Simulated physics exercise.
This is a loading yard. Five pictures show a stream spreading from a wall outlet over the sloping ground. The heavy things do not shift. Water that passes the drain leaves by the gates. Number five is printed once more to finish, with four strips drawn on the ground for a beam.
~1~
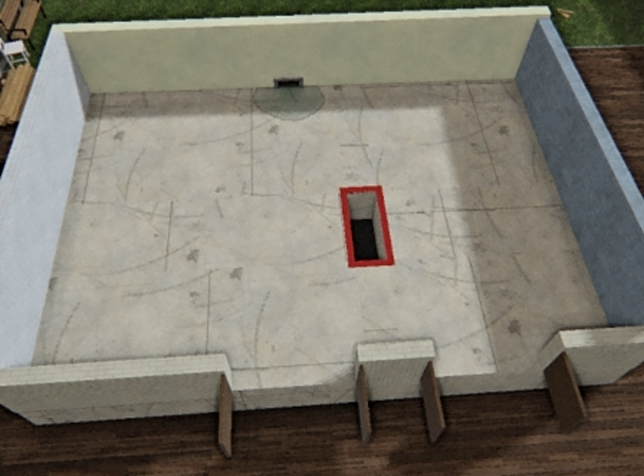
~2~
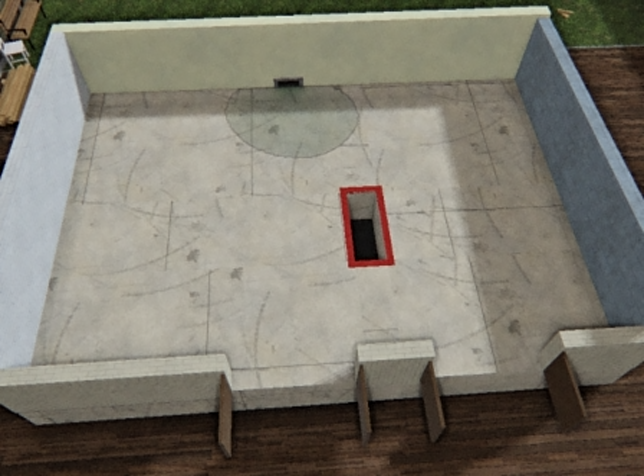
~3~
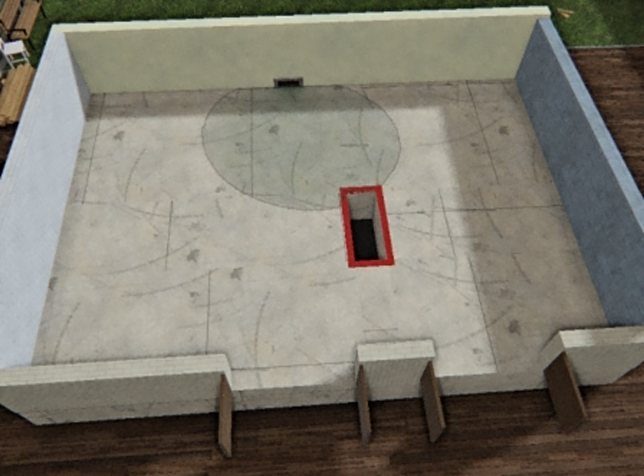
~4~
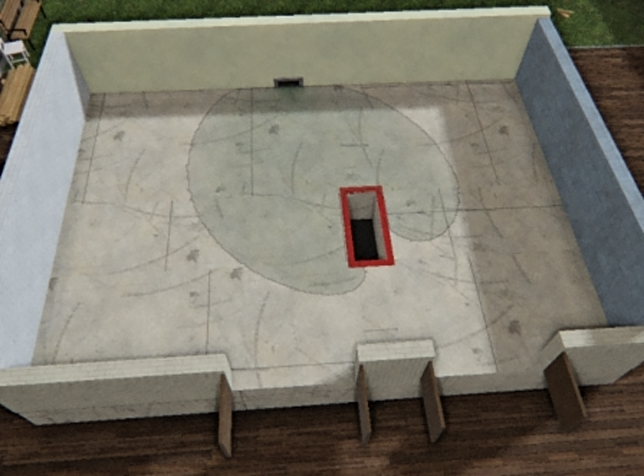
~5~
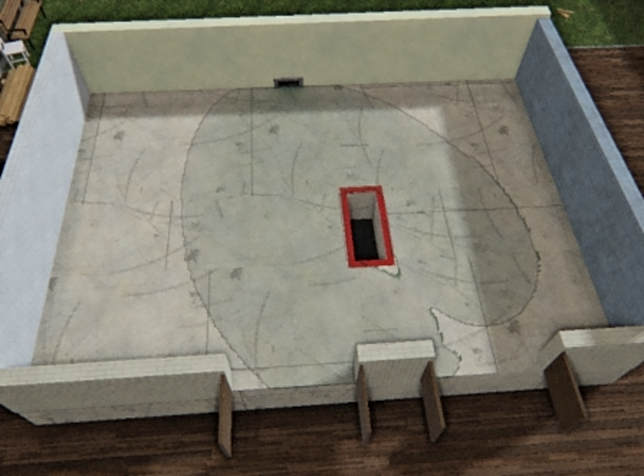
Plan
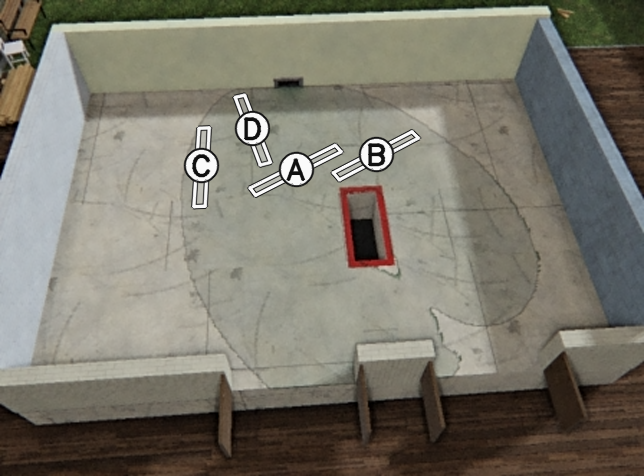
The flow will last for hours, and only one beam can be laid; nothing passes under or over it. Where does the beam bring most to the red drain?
Use place D.
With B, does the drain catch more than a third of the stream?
No, it does not.
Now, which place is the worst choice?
A it is.
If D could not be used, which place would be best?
The answer is C.
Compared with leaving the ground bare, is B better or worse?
Place B is worse.
In white, A from (252, 191) to (338, 148); B from (336, 176) to (415, 134); C from (199, 206) to (204, 128); D from (239, 96) to (265, 163).
If A is chosen, about 6 % of the stream goes into the red drain, about 94 % out by the gates.
If B is chosen, about 15 % of the stream goes into the red drain, about 85 % out by the gates.
If C is chosen, about 31 % of the stream goes into the red drain, about 69 % out by the gates.
If D is chosen, about 46 % of the stream goes into the red drain, about 54 % out by the gates.
